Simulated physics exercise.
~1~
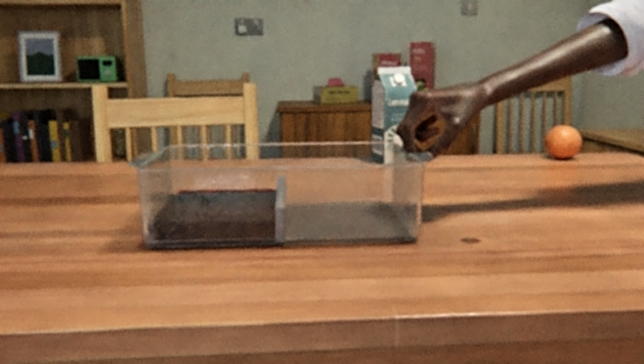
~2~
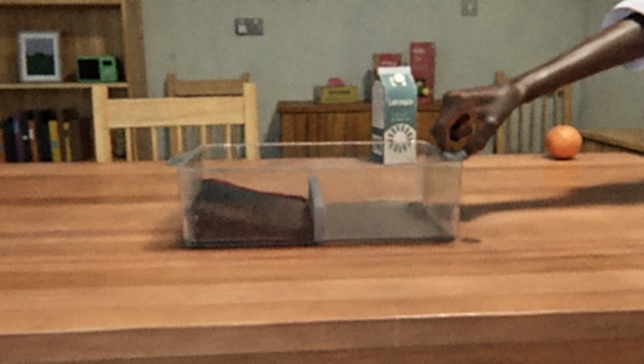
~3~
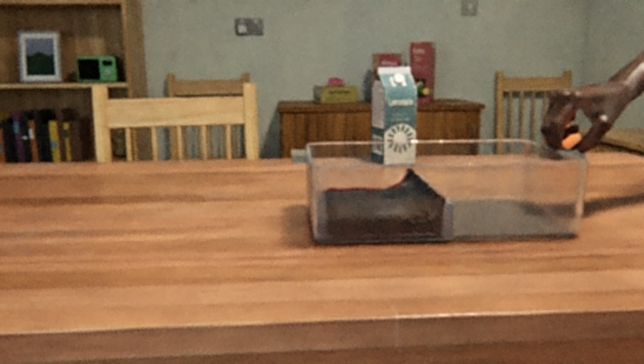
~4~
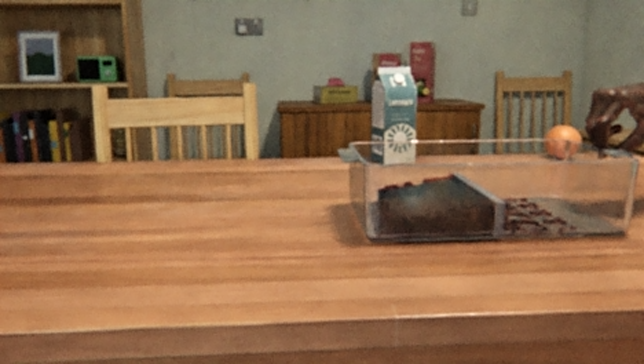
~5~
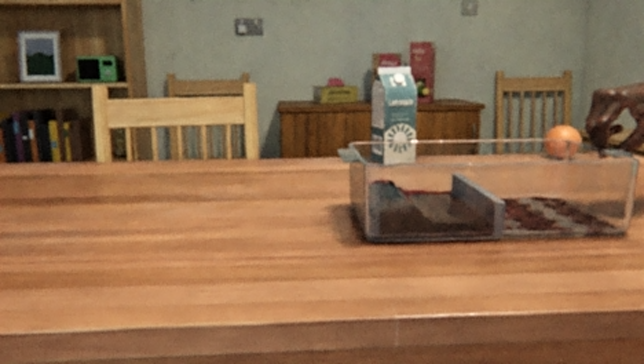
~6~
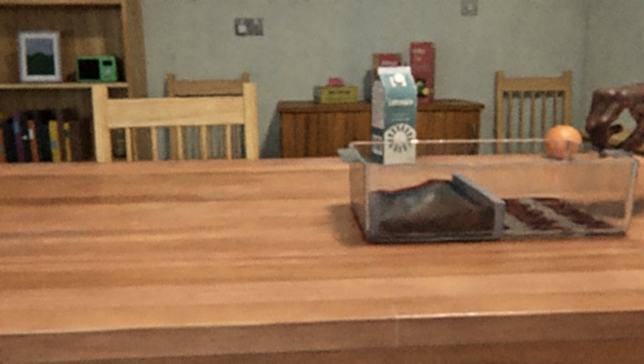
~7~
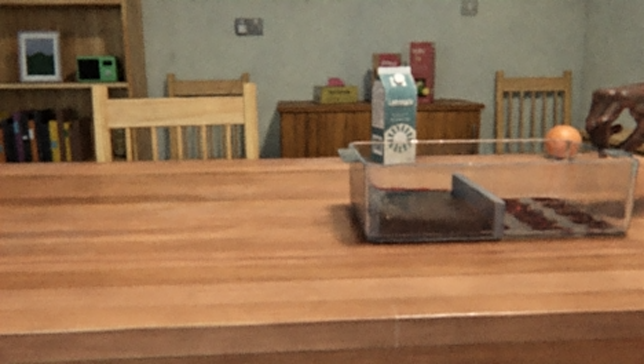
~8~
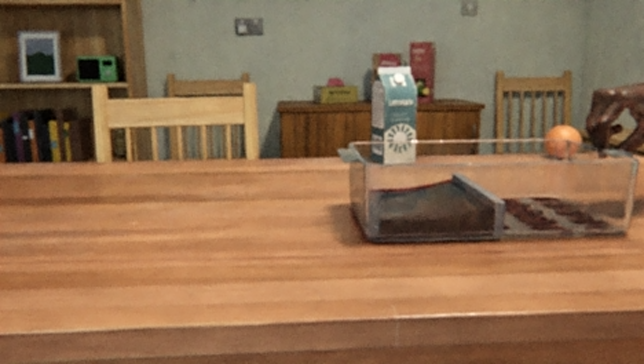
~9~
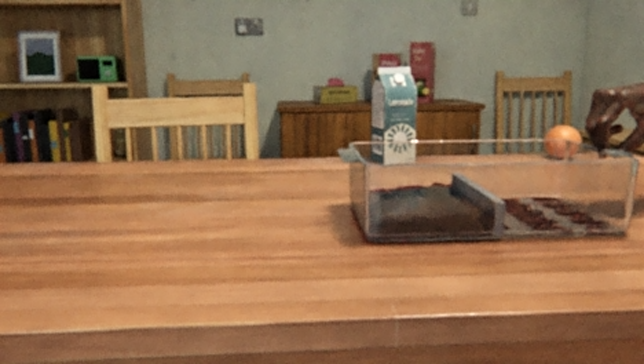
In a room with wooden chairs, a bookshelf and a low cabinet, a still camera looks across a wooden table from the front. A clear box with a fixed divider holds dark red wine in its left side, with a teal and white carton behind it and an orange at the right. A hand grips the box's right end and pulls it rightward. The wine piles up toward the left, then surges against the divider, and a little spills over into the right side. The box stops near the orange, and the wine sloshes and calms, mostly still on the left.
